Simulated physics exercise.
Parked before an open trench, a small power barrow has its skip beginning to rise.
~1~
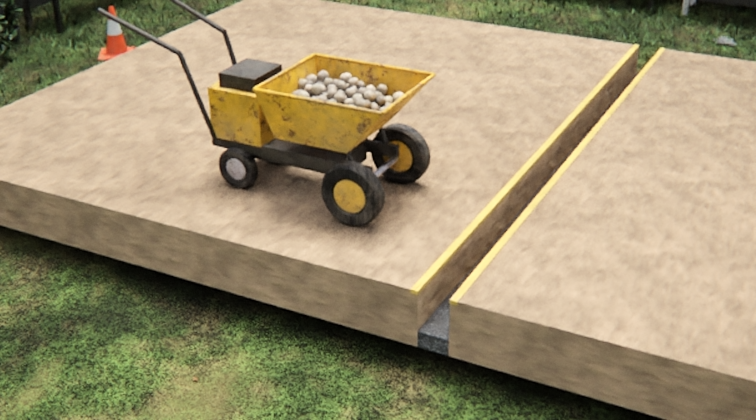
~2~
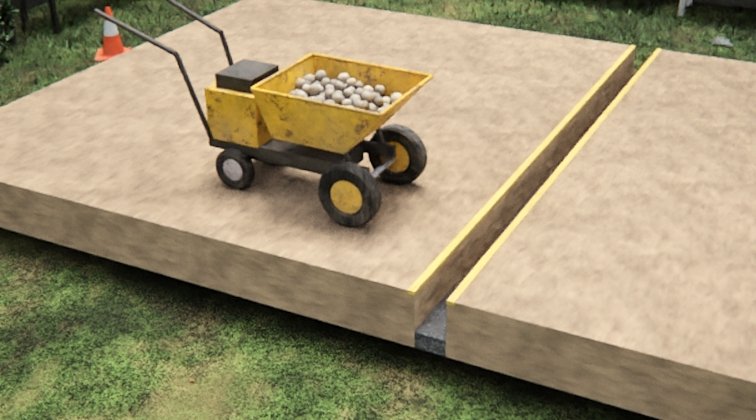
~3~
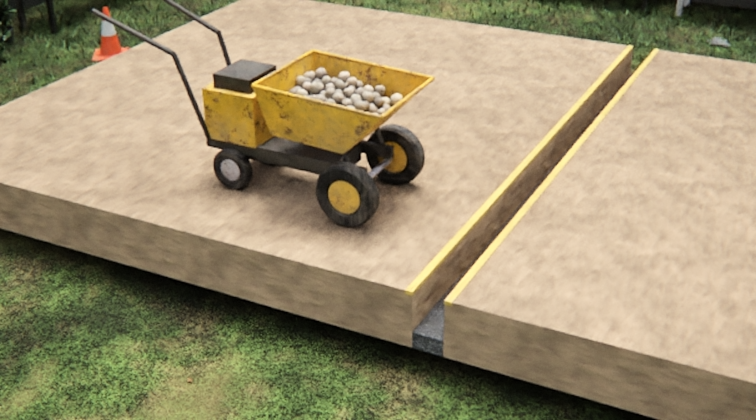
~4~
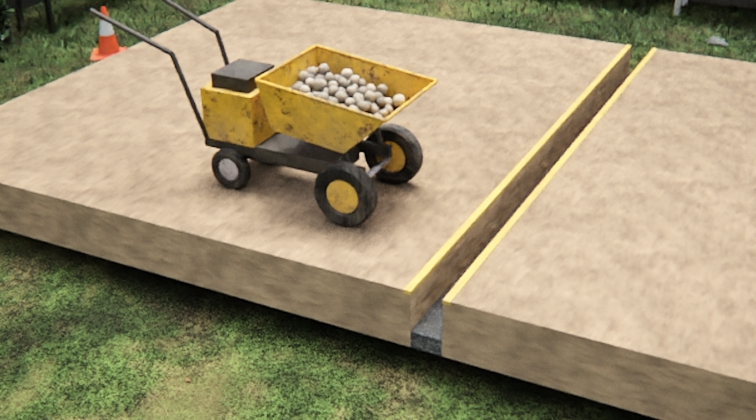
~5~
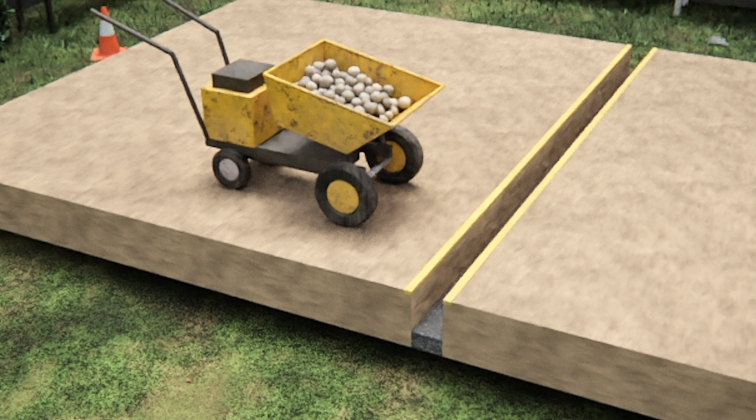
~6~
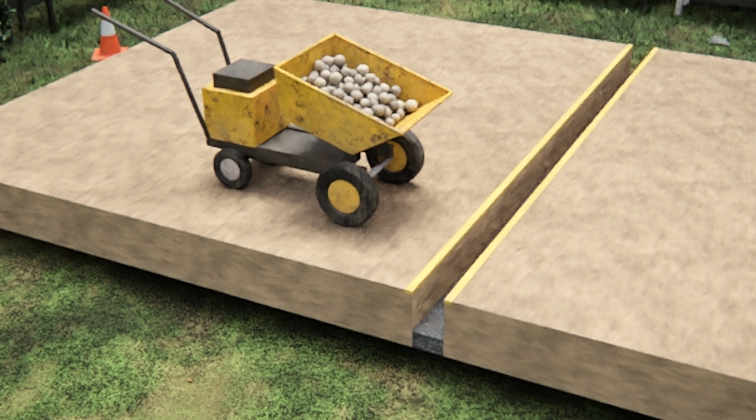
A broad, pale brown platform, seen from above at an angle, sits over patchy grass, split on the right by a narrow trench with yellow edges. Left of the trench stands a yellow and black power barrow holding round, pale stones, with an orange and white cone behind it. The barrow stays parked while its skip slowly tilts up at the back, its front lip lowering slightly.
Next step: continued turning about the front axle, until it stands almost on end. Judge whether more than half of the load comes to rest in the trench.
Beyond half.
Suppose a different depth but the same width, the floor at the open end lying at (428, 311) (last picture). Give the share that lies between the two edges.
Estimate: Approx. 40 %.
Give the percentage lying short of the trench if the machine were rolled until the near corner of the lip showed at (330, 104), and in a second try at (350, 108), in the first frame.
The first position yields around 60 per cent; the second yields around 40 per cent.
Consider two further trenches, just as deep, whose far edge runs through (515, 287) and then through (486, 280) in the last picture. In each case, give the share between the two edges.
You'd get 100 in a hundred the first time and 90 in a hundred the second.
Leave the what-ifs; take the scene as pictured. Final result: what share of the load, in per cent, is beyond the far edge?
I'd put it at around 15 percent.
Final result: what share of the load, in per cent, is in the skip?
Around 15 in a hundred.
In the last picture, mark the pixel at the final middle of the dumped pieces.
The centre ends up roughly at (486, 239).
Soon, skip tipped steeply; all in the skip.
A while on, skip tipped right over; most in the skip; a stray few short of the trench; about a quarter in or heaped over the trench; a stray few beyond it; a stray few falling.
Towards the end, skip tipped right over; a small part in the skip; a small part short of the trench; about two thirds in or heaped over the trench; a small part beyond it.
Finally, skip tipped right over; a small part in the skip; a small part short of the trench; about two thirds in or heaped over the trench; a small part beyond it.
